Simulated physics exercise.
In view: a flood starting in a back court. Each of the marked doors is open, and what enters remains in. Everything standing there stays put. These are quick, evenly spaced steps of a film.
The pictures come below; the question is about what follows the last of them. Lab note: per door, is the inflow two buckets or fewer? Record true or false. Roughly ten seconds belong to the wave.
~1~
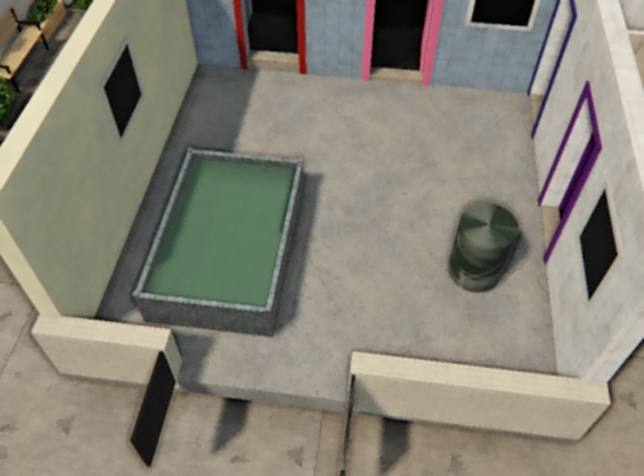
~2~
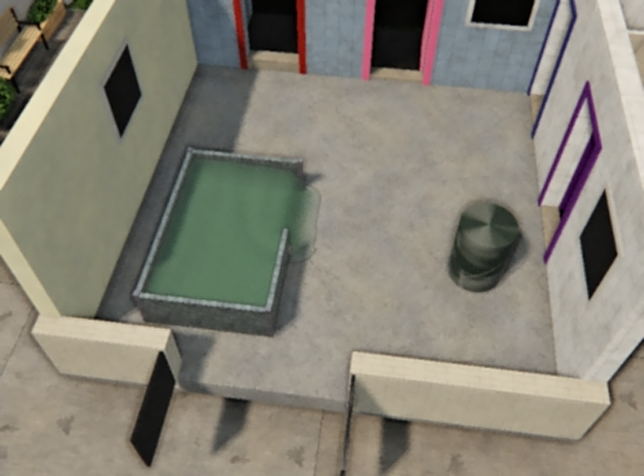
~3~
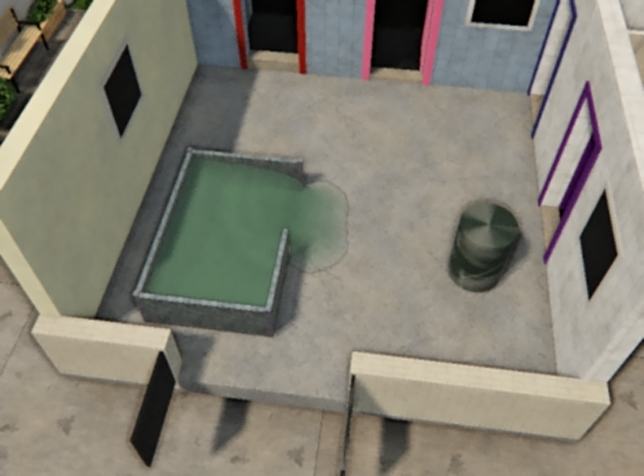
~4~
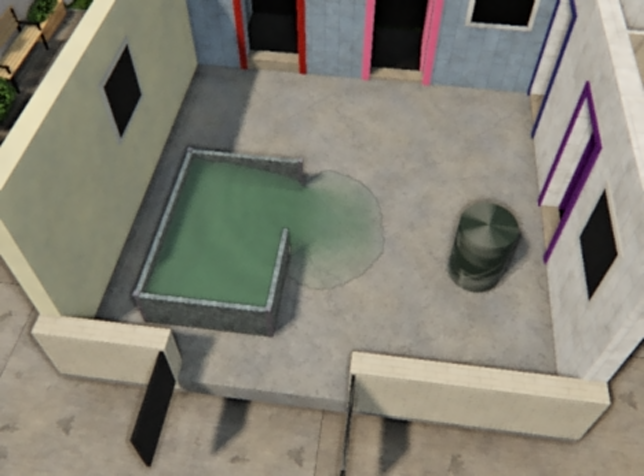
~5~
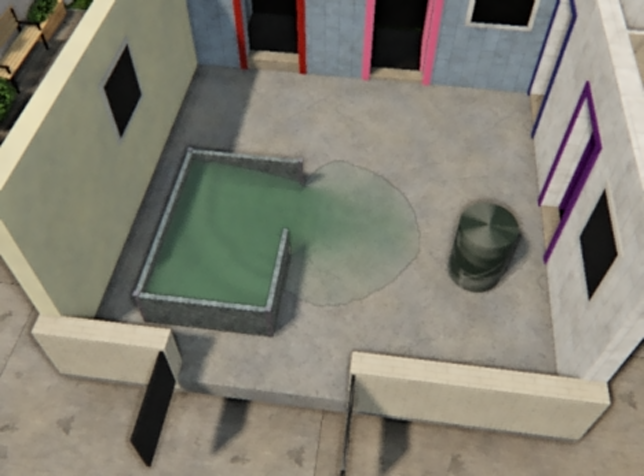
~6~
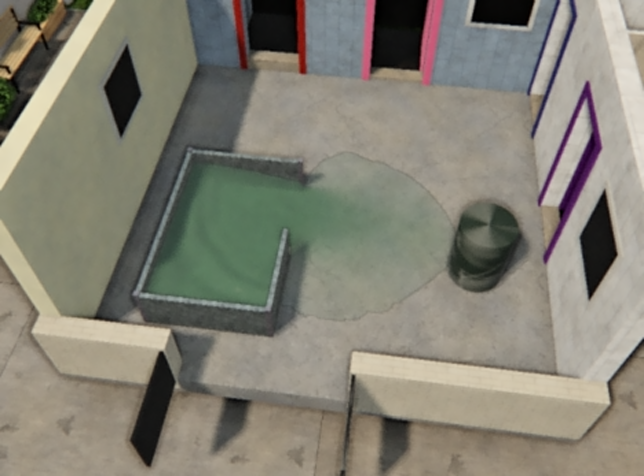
Purple door false; pink door true; blue door false; red door true.
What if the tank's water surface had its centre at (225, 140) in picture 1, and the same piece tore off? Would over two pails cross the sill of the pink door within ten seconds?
Pink: Overshoots.
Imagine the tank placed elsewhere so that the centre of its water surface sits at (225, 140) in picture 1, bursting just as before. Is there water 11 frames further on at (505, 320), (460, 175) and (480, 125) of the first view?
The first spot ends up left untouched, the second sodden and the third sodden.
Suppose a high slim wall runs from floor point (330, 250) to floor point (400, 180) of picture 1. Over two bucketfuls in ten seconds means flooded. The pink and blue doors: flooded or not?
Note - pink door: Above the line; blue door: Above the line.
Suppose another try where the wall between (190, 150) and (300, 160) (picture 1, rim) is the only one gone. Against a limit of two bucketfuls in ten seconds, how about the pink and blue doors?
Outcome - pink door breaks the threshold, blue door breaks the threshold.
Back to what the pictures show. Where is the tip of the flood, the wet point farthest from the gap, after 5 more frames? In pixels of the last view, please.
I'd go with roughly (536, 195).
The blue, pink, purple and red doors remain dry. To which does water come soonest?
My answer: The one in purple.
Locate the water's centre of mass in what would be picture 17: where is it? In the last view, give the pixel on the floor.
Point: (319, 237).
A moment on, water covers 30 % of the floor; the purple door under two buckets in, the pink door not reached, the blue door not reached, the red door not reached.
Next, water covers 45 % of the floor; the purple door over two buckets in, the pink door not reached, the blue door wet at the sill, nothing in, the red door not reached.
Then, water covers 50 % of the floor; the purple door far over two buckets in, the pink door wet at the sill, nothing in, the blue door under two buckets in, the red door not reached.
Later, water covers 70 % of the floor; the purple door far over two buckets in, the pink door wet at the sill, nothing in, the blue door over two buckets in, the red door wet at the sill, nothing in.
In the end, water covers 95 % of the floor; the purple door far over two buckets in, the pink door wet at the sill, nothing in, the blue door far over two buckets in, the red door wet at the sill, nothing in.
